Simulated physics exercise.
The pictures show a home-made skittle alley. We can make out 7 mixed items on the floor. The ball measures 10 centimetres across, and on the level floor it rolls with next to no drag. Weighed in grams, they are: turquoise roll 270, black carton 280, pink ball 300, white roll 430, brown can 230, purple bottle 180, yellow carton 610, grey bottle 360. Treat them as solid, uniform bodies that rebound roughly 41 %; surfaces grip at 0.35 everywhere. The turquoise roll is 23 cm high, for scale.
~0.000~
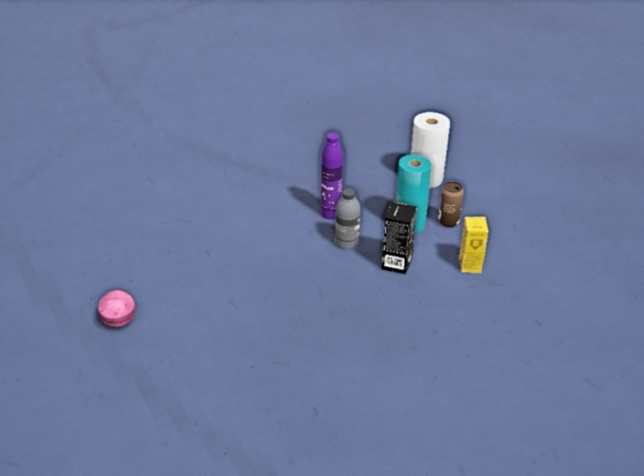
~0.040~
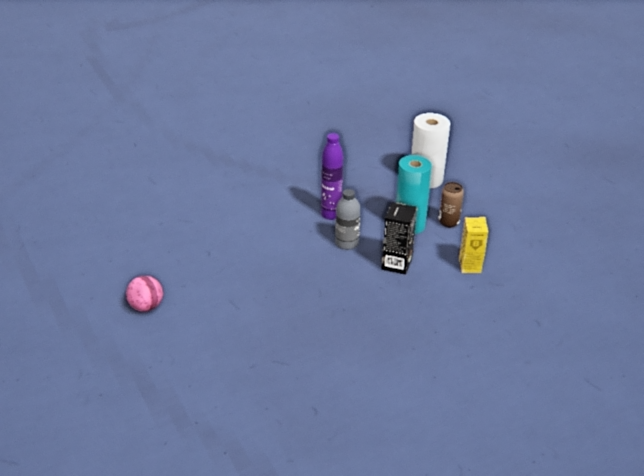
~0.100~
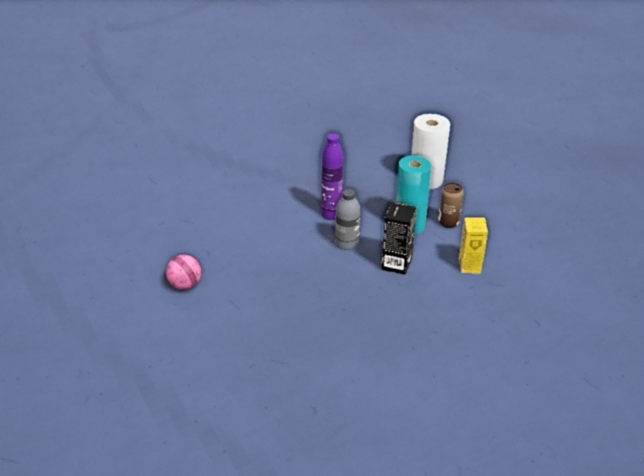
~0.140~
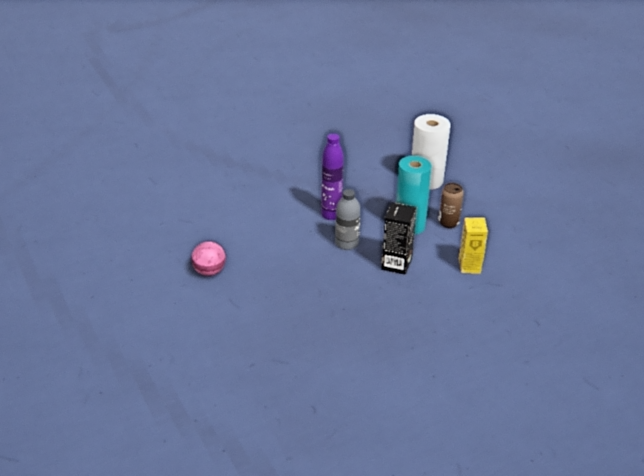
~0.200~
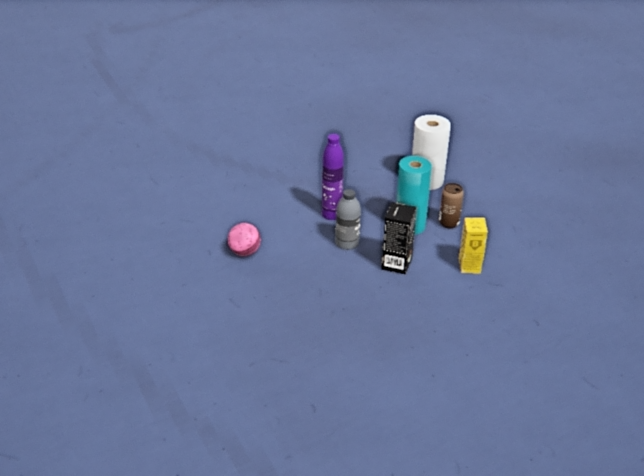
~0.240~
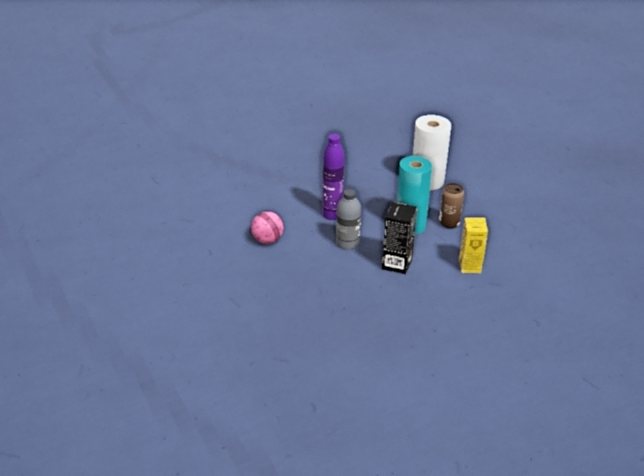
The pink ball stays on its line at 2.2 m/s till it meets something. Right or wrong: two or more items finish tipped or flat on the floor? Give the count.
Wrong, one.
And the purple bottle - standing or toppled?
Here's what happens: The purple bottle comes down.
By 0.44 s, ball 89 cm along; pink ball near (340, 181); purple bottle tilted 68°.
By 0.74 s, ball 133 cm along; pink ball near (406, 126); purple bottle on its side.
By 1.24 s, ball 206 cm along; pink ball near (493, 56); purple bottle on its side.
When it is over (1.5 s), lying over on the floor, purple bottle; the other 6 within 8 cm of the start. End places, in pixels of the last picture, turquoise roll near (413, 196), black carton near (399, 238).
